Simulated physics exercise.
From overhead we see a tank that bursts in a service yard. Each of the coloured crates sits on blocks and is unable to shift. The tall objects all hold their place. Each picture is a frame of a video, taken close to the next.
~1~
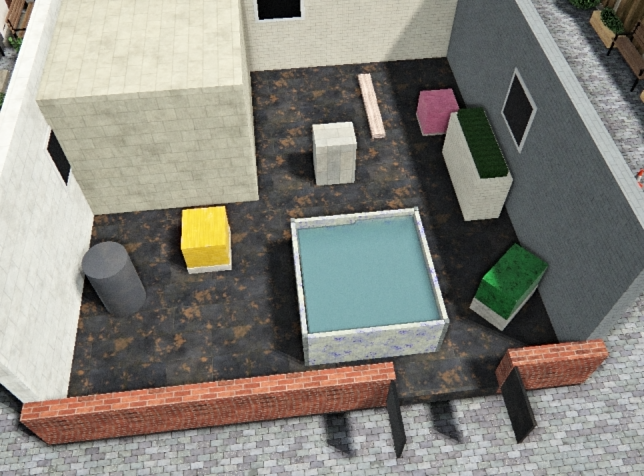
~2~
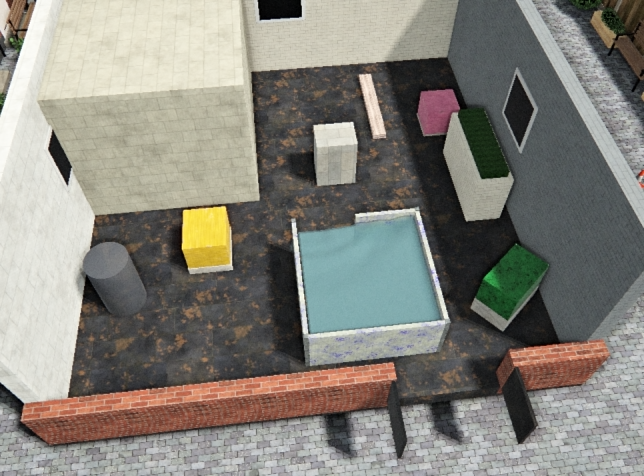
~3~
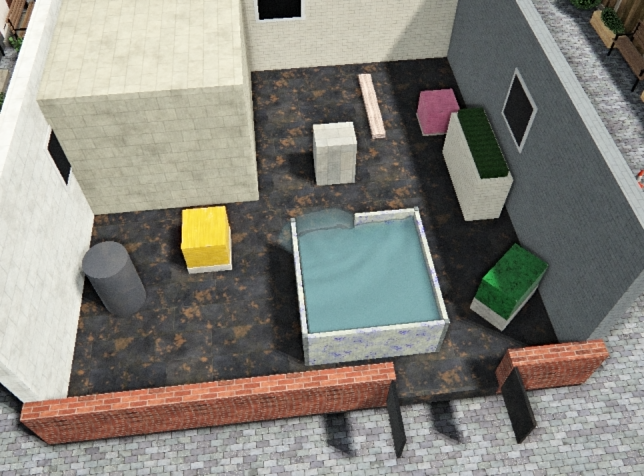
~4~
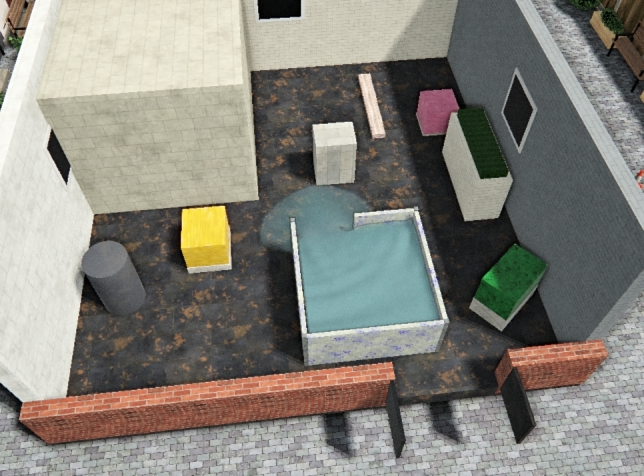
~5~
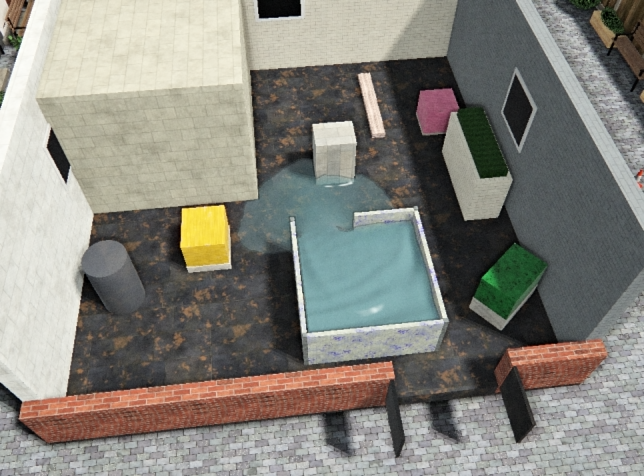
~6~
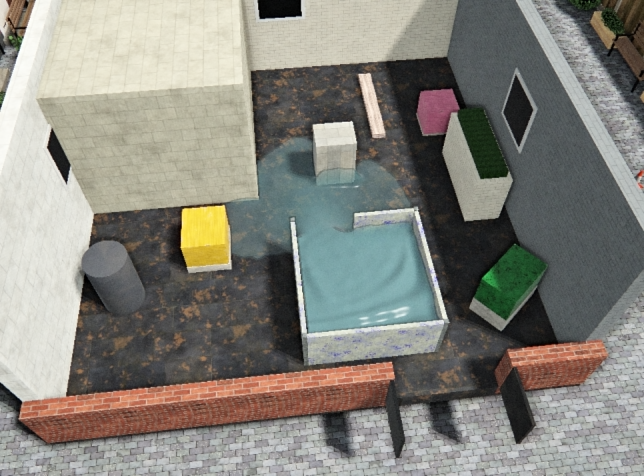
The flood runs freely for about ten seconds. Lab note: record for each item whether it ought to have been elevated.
Result - pink crate: Wetted, should be elevated; yellow crate: Dry, no change needed; green crate: Dry, no change needed.
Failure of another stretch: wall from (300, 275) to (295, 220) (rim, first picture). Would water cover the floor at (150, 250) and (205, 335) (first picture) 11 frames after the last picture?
Submerged, then submerged.
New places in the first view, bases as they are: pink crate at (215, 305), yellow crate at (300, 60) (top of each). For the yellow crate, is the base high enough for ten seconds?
As for the yellow one, it is dampened.
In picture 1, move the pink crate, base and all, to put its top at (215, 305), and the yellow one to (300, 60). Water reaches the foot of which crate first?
Yellow crate.
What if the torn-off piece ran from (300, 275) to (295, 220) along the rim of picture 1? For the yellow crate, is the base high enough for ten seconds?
In that case, yellow is flooded.
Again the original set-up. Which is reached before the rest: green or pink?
Answer: That's the crate marked pink.
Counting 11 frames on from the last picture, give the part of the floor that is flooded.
Roughly 40 %.
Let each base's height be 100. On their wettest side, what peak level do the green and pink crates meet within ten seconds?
About 50 % and 480 %.
A moment on, water covers 25 % of the floor; the pink crate water round its plinth, the yellow crate water round its plinth, the green crate not reached.
Next, water covers 40 % of the floor; the pink crate water round its plinth, the yellow crate water round its plinth, the green crate not reached.
Then, water covers 60 % of the floor; the pink crate water round its plinth, the yellow crate water round its plinth, the green crate water round its plinth.
Later, water covers 80 % of the floor; the pink crate water round its plinth, the yellow crate water round its plinth, the green crate water round its plinth.
In the end, water covers 100 % of the floor; the pink crate was topped, the yellow crate stayed above the water, the green crate stayed above the water.
